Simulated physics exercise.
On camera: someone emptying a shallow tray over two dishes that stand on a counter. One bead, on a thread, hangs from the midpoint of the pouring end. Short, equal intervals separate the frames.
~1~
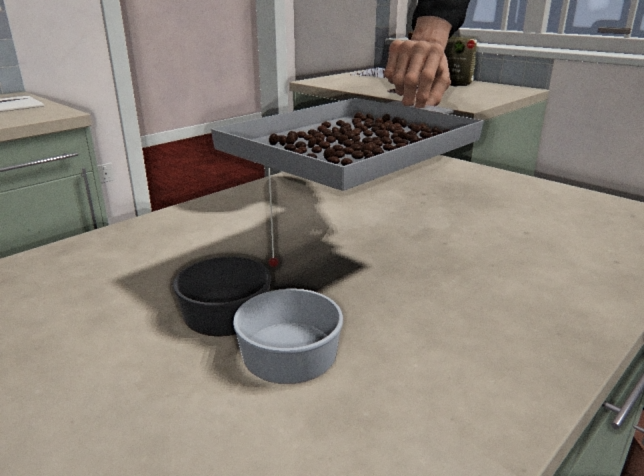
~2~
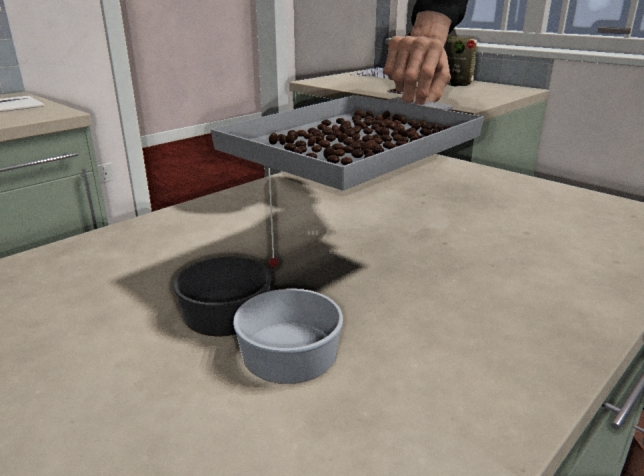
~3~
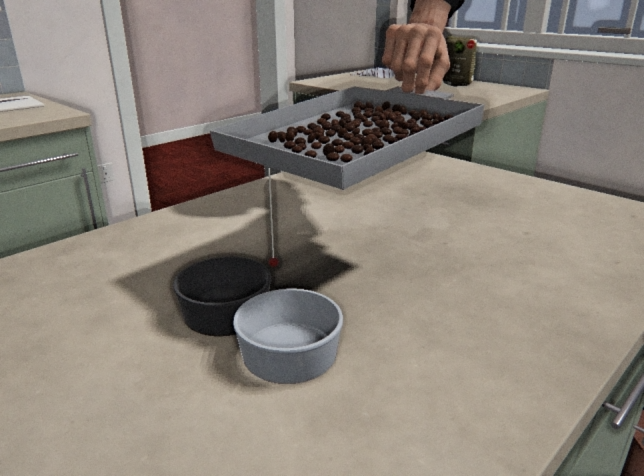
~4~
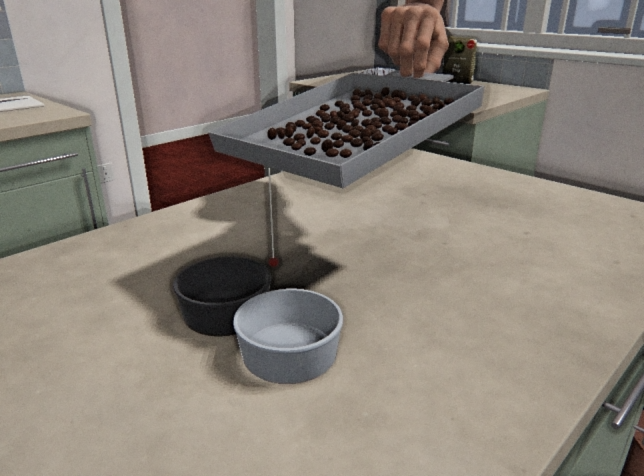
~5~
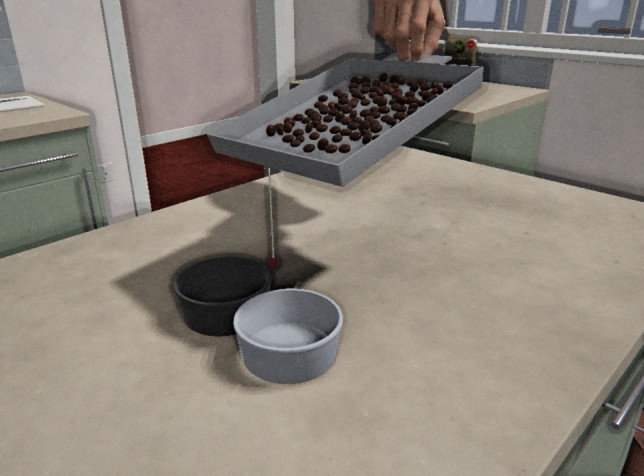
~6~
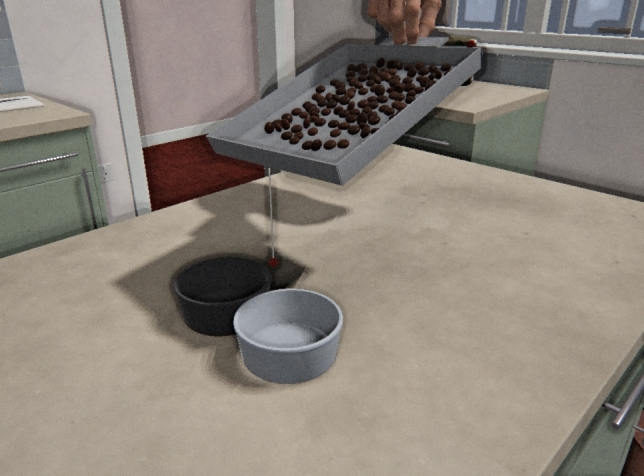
A hand raises the far end of a gray tray of chocolate drops above two dishes.
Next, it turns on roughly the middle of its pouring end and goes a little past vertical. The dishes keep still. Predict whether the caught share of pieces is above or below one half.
Above one half.
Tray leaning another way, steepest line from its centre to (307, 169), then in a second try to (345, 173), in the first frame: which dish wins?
The first try favours the dish to the right; the second favours the dish to the right.
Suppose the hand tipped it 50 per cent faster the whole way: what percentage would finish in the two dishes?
Roughly 60 percent.
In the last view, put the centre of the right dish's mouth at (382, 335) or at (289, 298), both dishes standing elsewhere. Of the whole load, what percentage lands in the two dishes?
About 0 and 60 per cent respectively.
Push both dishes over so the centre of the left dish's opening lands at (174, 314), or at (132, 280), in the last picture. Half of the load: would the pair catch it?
The first place gets a lesser share, the second a lesser share.
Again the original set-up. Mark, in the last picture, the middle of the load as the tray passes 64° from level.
The load is centred about (259, 141).
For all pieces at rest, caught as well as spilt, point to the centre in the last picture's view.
Centre at rest: Close to (222, 309).
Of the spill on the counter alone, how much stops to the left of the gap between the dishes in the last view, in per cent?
100 %, near enough.
Soon after the last picture, tray tipped steeply; all on the tray.
A little later, tray tipped past a quarter turn; about half on the tray; a stray few in the right dish; about a quarter in the left dish; a small part outside both; a small part in the air.
Later still, tray tipped past a quarter turn; about a quarter in the right dish; about half in the left dish; about a quarter outside both.
At rest, tray tipped past a quarter turn; about a quarter in the right dish; about half in the left dish; about a quarter outside both.
